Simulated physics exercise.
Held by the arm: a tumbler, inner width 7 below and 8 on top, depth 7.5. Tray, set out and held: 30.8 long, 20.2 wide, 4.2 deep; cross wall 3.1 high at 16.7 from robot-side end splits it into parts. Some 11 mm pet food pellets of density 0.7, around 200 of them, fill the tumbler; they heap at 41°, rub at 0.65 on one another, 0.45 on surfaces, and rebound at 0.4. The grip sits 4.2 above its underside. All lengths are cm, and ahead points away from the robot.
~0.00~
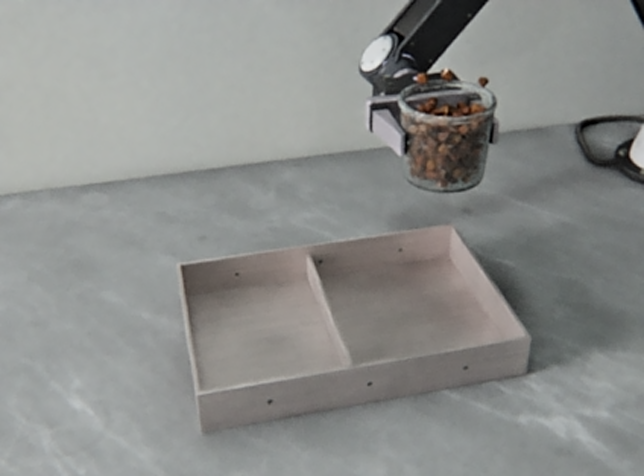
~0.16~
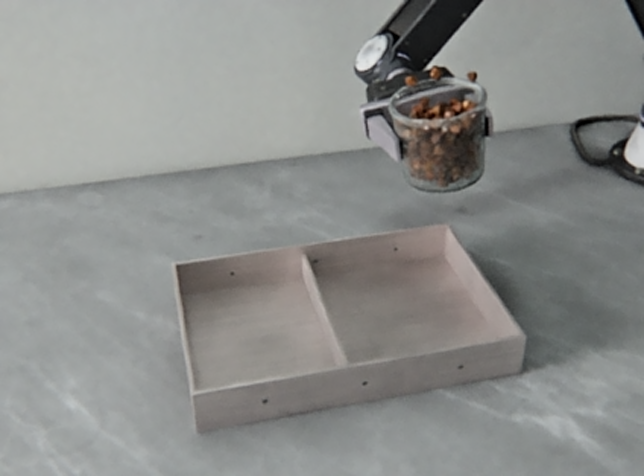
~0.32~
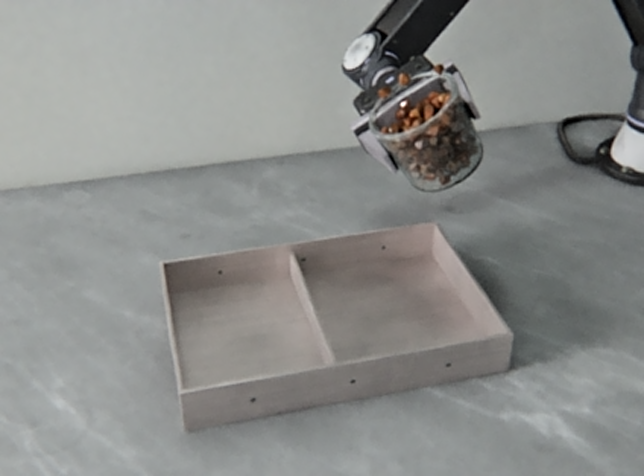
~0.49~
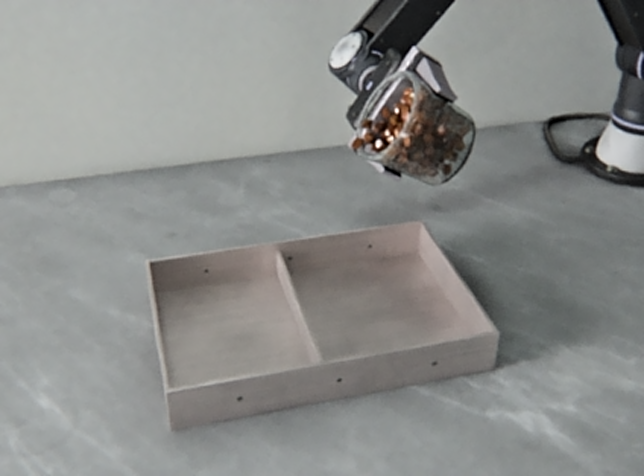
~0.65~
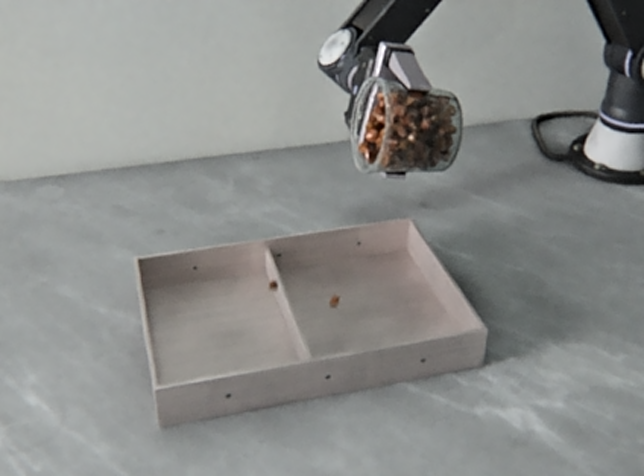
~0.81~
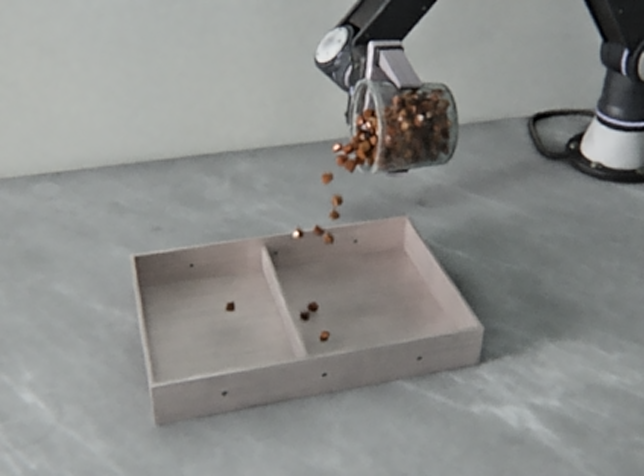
On a grey, faintly veined surface before a pale wall, seen from slightly above, a black robot arm grips a clear tumbler heaped with brown pieces at upper right. Below it sits a shallow pinkish-grey tray, split in two by a cross wall. The arm tips the tumbler leftward until it lies nearly sideways and pieces tumble into both parts, while the view drifts slightly right.
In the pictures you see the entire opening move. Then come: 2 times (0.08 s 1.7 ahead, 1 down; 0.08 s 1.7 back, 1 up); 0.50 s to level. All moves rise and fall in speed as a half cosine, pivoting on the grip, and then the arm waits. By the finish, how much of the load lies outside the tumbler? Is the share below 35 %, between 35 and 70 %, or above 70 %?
It is between 35 and 70 %.
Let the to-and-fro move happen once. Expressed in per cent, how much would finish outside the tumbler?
In that case it would be near 30 percent.
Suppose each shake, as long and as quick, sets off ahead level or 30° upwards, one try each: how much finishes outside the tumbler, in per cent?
Near 65 and 70 percent respectively.
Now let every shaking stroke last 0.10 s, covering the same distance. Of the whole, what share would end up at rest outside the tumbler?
In that case it would be near 40 percent.
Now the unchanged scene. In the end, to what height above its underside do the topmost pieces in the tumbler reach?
Height at rest: About 6.0 centimetres.
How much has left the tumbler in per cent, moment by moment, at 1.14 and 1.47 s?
The share out is 35 per cent at the earlier time and 45 per cent at the later one.
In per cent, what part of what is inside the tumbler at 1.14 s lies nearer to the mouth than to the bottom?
55 per cent.
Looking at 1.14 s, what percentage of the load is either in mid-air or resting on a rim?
I'd reckon close to 8 per cent.
By 1.14 s, tilted 86° forward, highest piece 22 above the table; 131 in the tumbler, 38 in the robot-side part, 11 in the far-side part, 15 in flight or on a rim.
By 1.47 s, tilted 21° forward, highest piece 24 above the table; 110 in the tumbler, 66 in the robot-side part, 18 in the far-side part, 1 in flight or on a rim.
By 1.83 s, level, highest piece 24 above the table; 110 in the tumbler, 67 in the robot-side part, 18 in the far-side part.
By 2.88 s, level, highest piece 24 above the table; 110 in the tumbler, 67 in the robot-side part, 18 in the far-side part.
Final count, 110 in the tumbler, 67 in the robot-side part, 18 in the far-side part. That is 44 % outside the tumbler.
